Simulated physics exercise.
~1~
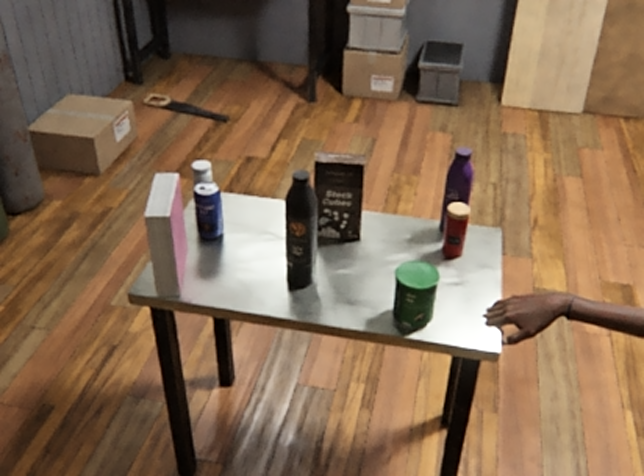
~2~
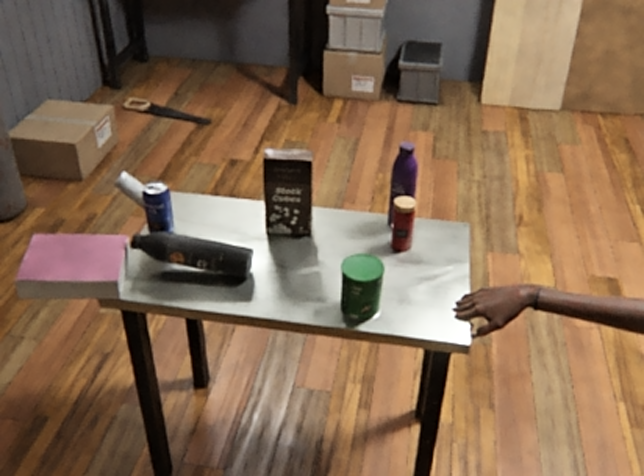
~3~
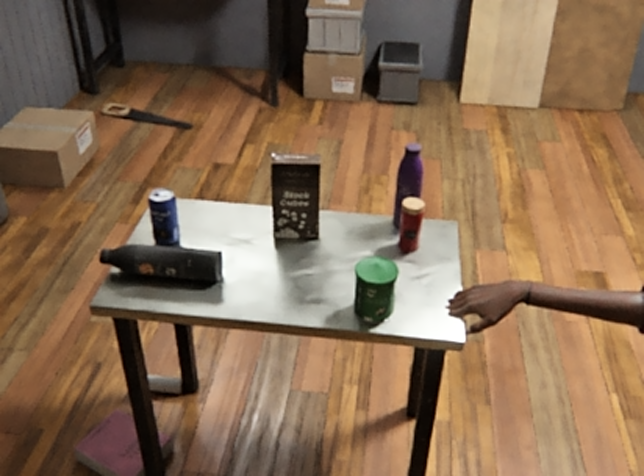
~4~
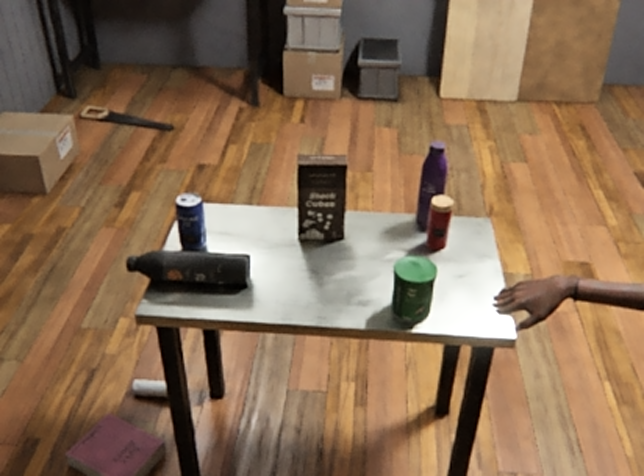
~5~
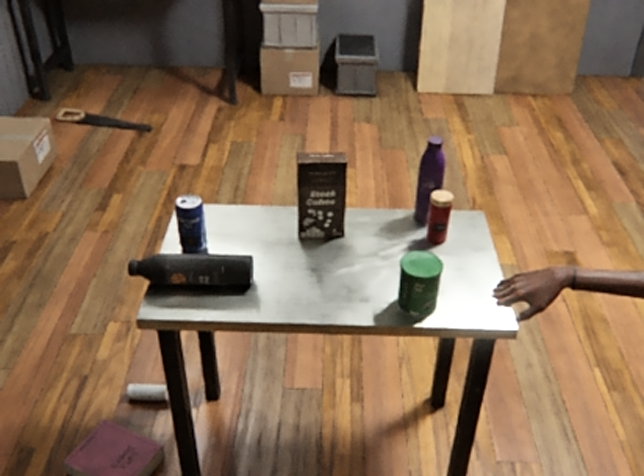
At first, a pink book, a white shaker, a blue can, a black bottle and several other items stand on a light work table, with a hand at its right edge. The table jerks to the left, and the book tips over the left edge while the white shaker leans and the black bottle topples onto its side. The book and shaker then drop to the floor as the table shifts slightly back and forth. Finally, the table settles with the black bottle lying on top, while the blue can, brown packet, purple bottle, red shaker and green tin remain upright.
